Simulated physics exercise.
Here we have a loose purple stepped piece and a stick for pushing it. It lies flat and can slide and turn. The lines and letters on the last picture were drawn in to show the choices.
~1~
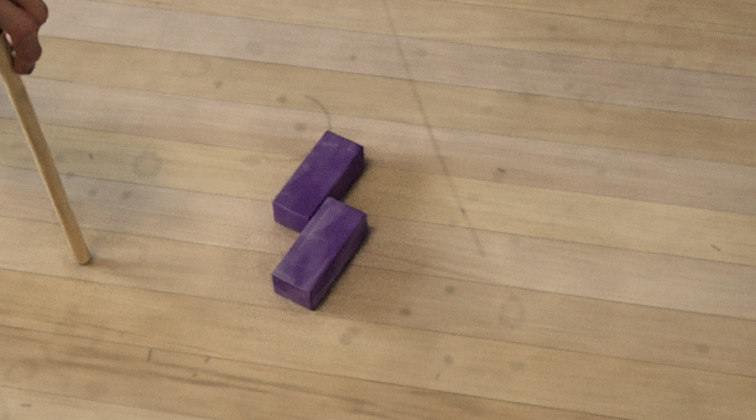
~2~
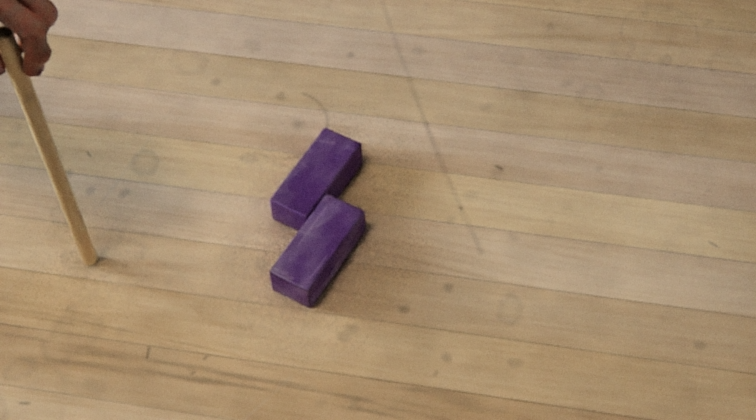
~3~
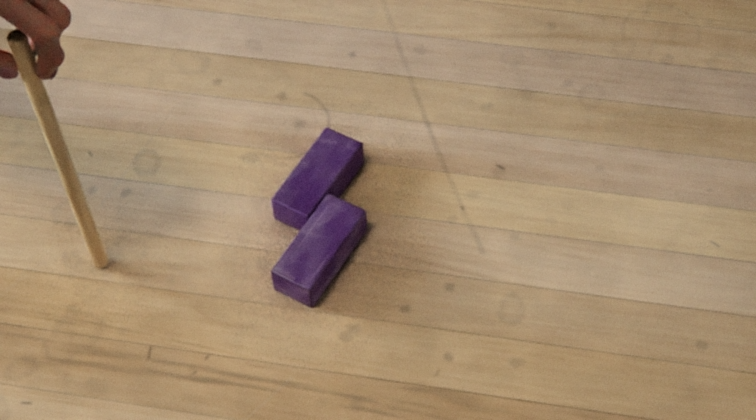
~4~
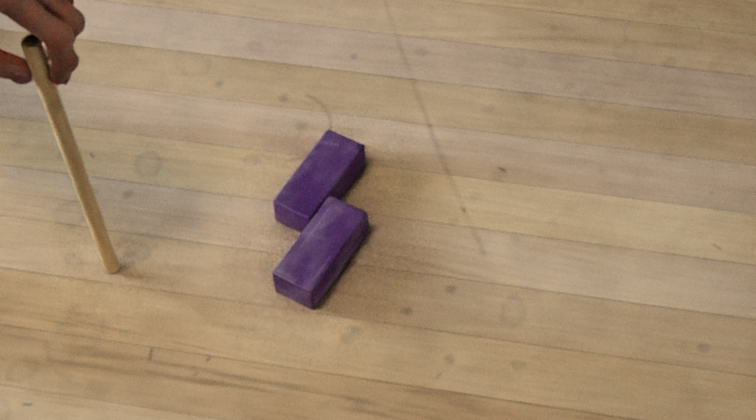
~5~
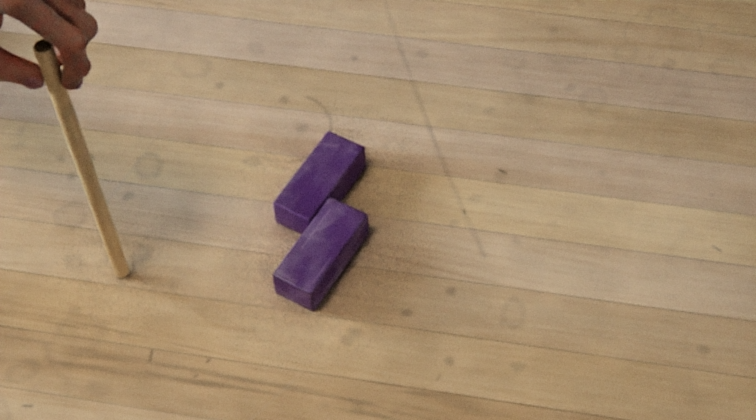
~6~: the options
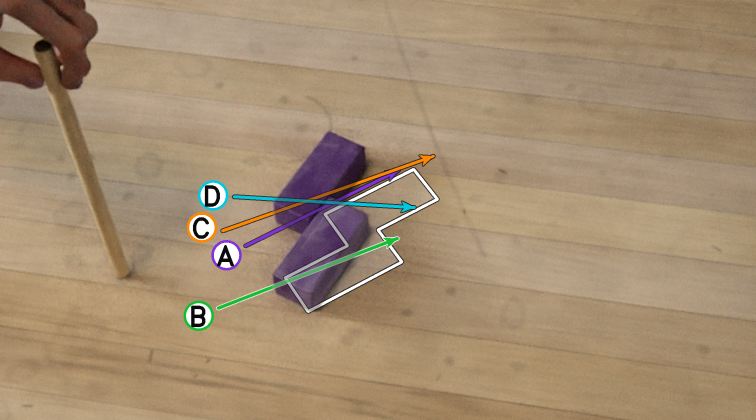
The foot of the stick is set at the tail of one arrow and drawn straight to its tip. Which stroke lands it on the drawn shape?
Stroke C.
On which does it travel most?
That is A.
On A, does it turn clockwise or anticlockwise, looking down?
On that stroke, clockwise.
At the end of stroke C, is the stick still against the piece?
No.
On the marked copy, A from (245, 246) to (399, 170); B from (218, 308) to (397, 238); C from (223, 231) to (433, 156); D from (234, 197) to (415, 208).
Taking C. A third of the way, foot of the stick (301, 205), piece (332, 247).
Two thirds of the way, foot of the stick (375, 178), piece (340, 252).
When it is over, foot of the stick (433, 158), piece (340, 252); it fills the outline.
As for the rest, A leaves the piece out of the outline, at (385, 186); B leaves the piece out of the outline, at (425, 209); D leaves the piece out of the outline, at (346, 266).
